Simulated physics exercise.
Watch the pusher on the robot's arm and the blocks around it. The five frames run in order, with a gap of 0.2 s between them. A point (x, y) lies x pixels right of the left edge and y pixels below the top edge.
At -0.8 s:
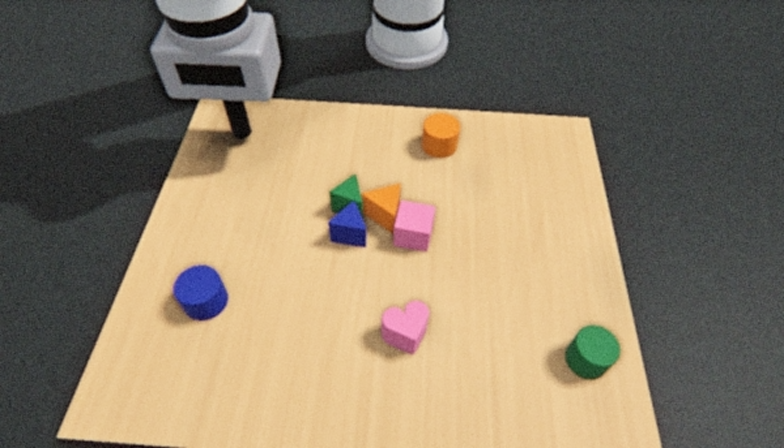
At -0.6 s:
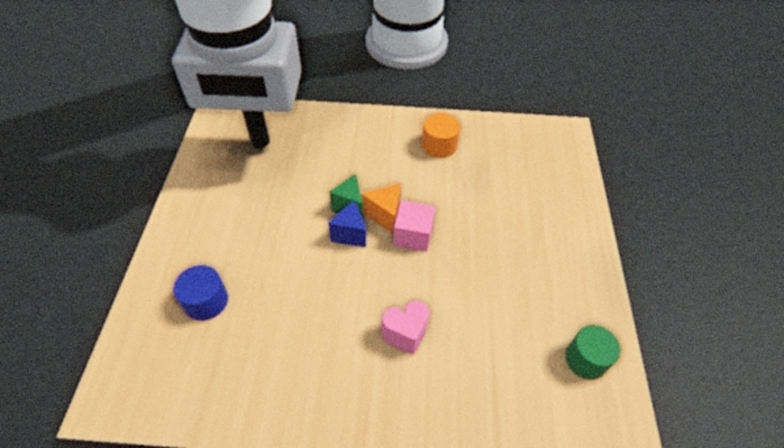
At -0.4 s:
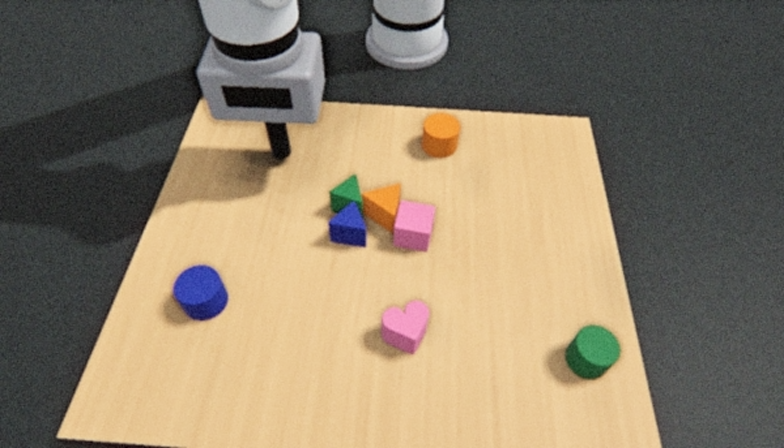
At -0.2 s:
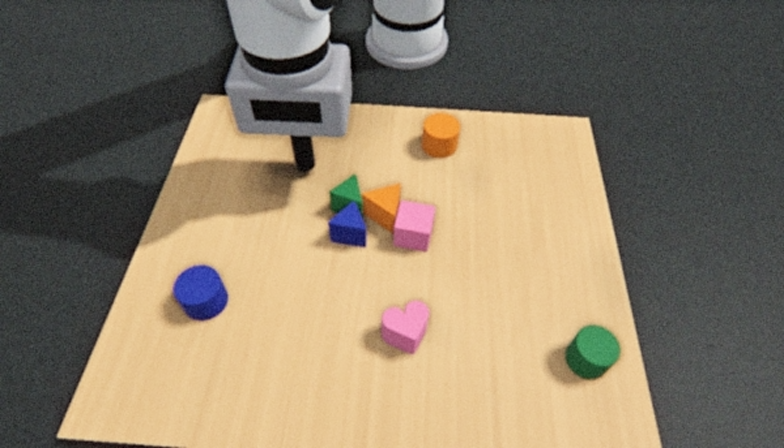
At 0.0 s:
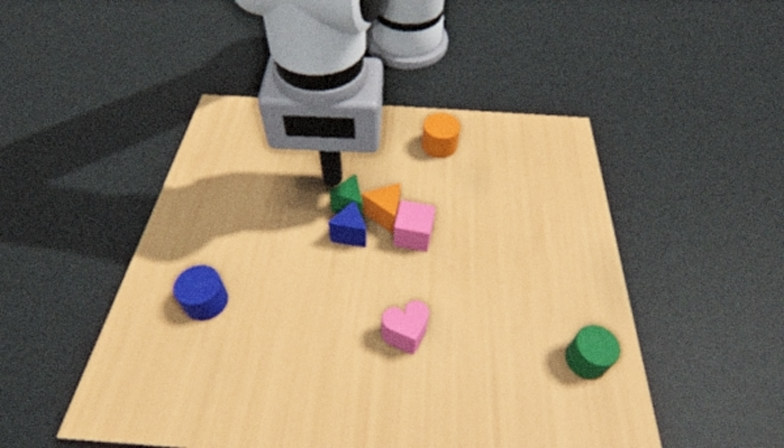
The clip opens on a wooden board with scattered colored blocks, a green, a blue and an orange triangle clustered beside a pink square, and a robot arm at the upper left. The arm moves its black pusher steadily right and downward, closing in on the green triangle, while the blocks stay still.
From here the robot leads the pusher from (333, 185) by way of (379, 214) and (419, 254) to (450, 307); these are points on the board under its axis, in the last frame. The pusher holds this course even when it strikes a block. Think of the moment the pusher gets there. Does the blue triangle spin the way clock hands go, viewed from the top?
No
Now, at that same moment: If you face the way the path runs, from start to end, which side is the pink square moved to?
Facing from start to end, it will go to the left.
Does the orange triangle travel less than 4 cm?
That would be a no.
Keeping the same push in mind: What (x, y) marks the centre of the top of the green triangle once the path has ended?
At (354, 205).
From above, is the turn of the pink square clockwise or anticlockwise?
Looking down on the board, it turns counter-clockwise.
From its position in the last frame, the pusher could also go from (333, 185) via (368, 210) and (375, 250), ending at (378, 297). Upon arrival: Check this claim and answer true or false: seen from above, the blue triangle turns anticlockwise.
That statement is accurate.
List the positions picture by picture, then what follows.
In the first frame, lower end of the pusher (242, 133), tops of blocks, green triangle (349, 189), blue triangle (349, 217), orange triangle (385, 197), pink square (415, 216).
In the second frame, pusher (261, 142), blocks as before.
In the third frame, pusher (282, 153), blocks as before.
In the fourth frame, pusher (306, 165), blocks as before.
In the fifth frame, pusher (333, 179), green triangle (349, 189), blue triangle (349, 217), orange triangle (385, 197), pink square (415, 216).
The first path, step by step. One third of the way, pusher (381, 209); green triangle (354, 205), turned 70° clockwise; blue triangle (339, 232), turned 35° anticlockwise; orange triangle (391, 213), turned 15° anticlockwise; pink square (425, 219), turned 15° anticlockwise.
Two thirds of the way, pusher (420, 249); green triangle (354, 205), turned 75° clockwise; blue triangle (339, 232), turned 35° anticlockwise; orange triangle (433, 259), turned 25° anticlockwise; pink square (455, 232), turned 35° anticlockwise.
At the end, pusher (452, 302); green triangle (354, 205), turned 75° clockwise; blue triangle (339, 232), turned 35° anticlockwise; orange triangle (461, 315); pink square (456, 233), turned 40° anticlockwise.
